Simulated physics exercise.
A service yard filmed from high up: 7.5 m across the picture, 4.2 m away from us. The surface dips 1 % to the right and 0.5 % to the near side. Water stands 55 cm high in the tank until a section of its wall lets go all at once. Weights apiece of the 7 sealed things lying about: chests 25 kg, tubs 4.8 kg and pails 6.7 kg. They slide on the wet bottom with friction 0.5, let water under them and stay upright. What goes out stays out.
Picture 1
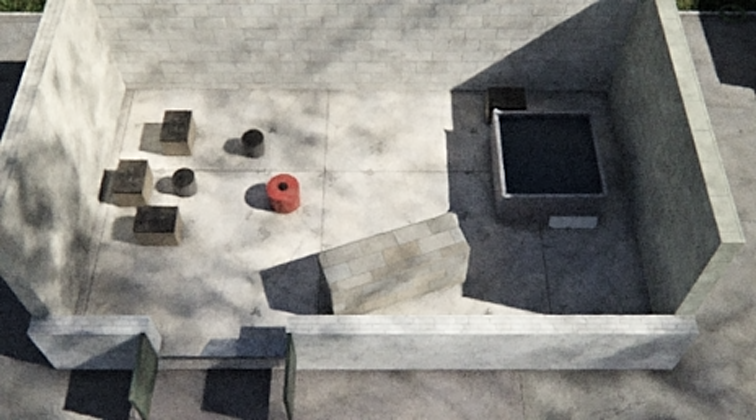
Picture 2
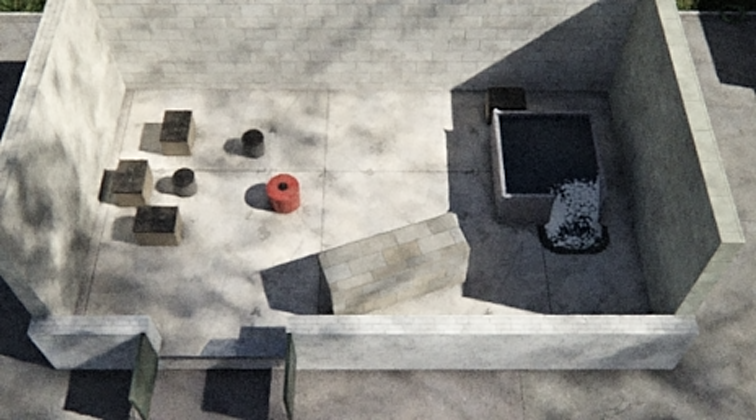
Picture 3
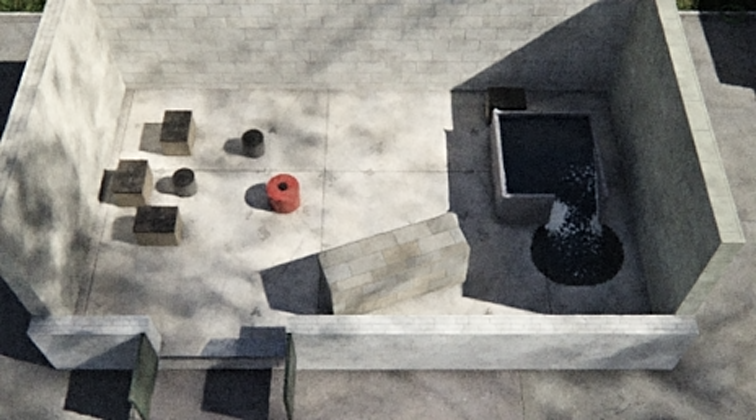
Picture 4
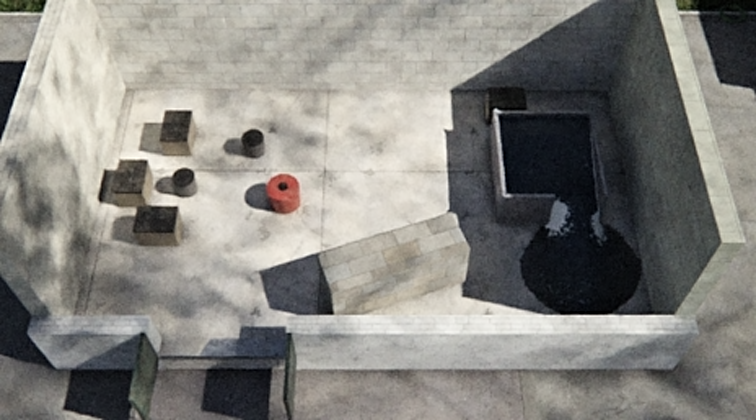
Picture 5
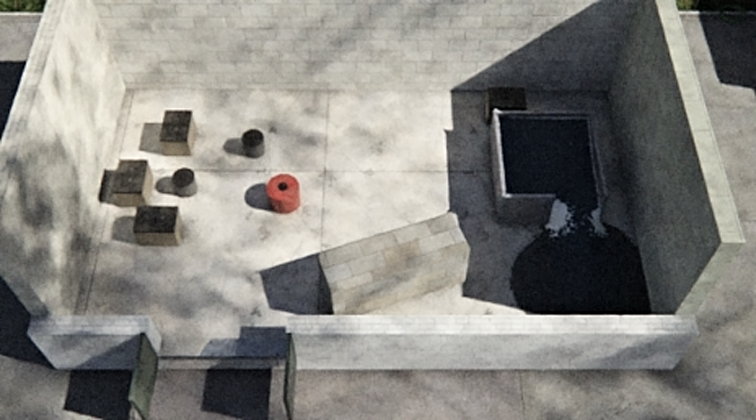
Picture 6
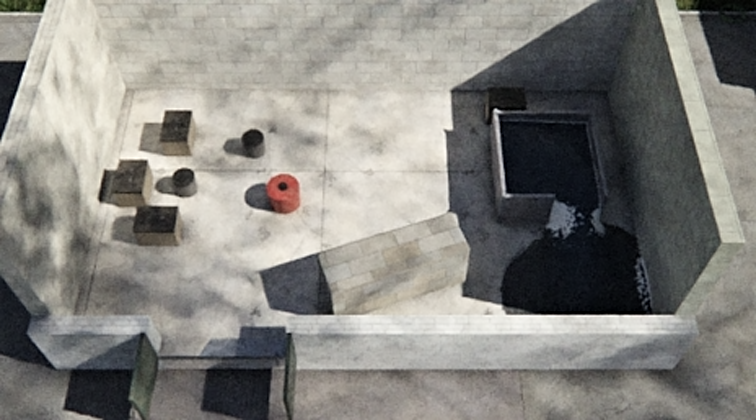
In a walled yard, dark water pours from a square tank and spreads across the ground.
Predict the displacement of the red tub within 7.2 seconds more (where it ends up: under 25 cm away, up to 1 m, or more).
Red tub stays put.
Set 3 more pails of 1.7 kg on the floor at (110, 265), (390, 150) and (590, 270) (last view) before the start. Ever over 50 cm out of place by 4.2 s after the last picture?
In turn: Under, short of it, past it.
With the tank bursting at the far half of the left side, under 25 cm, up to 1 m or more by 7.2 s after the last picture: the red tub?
Then the red tub travels far.
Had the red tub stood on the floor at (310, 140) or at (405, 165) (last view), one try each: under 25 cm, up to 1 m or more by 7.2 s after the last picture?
In turn: It stays put; it barely shifts.
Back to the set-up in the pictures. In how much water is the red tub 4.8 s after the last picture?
About 0 cm.
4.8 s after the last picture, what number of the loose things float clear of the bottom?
0 of them.
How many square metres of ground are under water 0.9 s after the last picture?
About 5.5 m2.
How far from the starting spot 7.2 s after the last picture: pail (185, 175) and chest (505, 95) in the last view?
In that order: 0 cm, 0 cm.
Then, 0.9 s after the last picture the red tub is near (283, 187), 0.0 m from its start, aground; 0 of 7 are out; 0 afloat.
Then, 2.8 s after the last picture the red tub is near (283, 187), 0.0 m from its start, aground; 0 of 7 are out; 0 afloat.
Then, 4.8 s after the last picture the red tub is near (283, 187), 0.0 m from its start, aground; 0 of 7 are out; 0 afloat.
Then, 7.2 s after the last picture the red tub is near (283, 187), 0.0 m from its start, aground; 0 of 7 are out; 0 afloat.
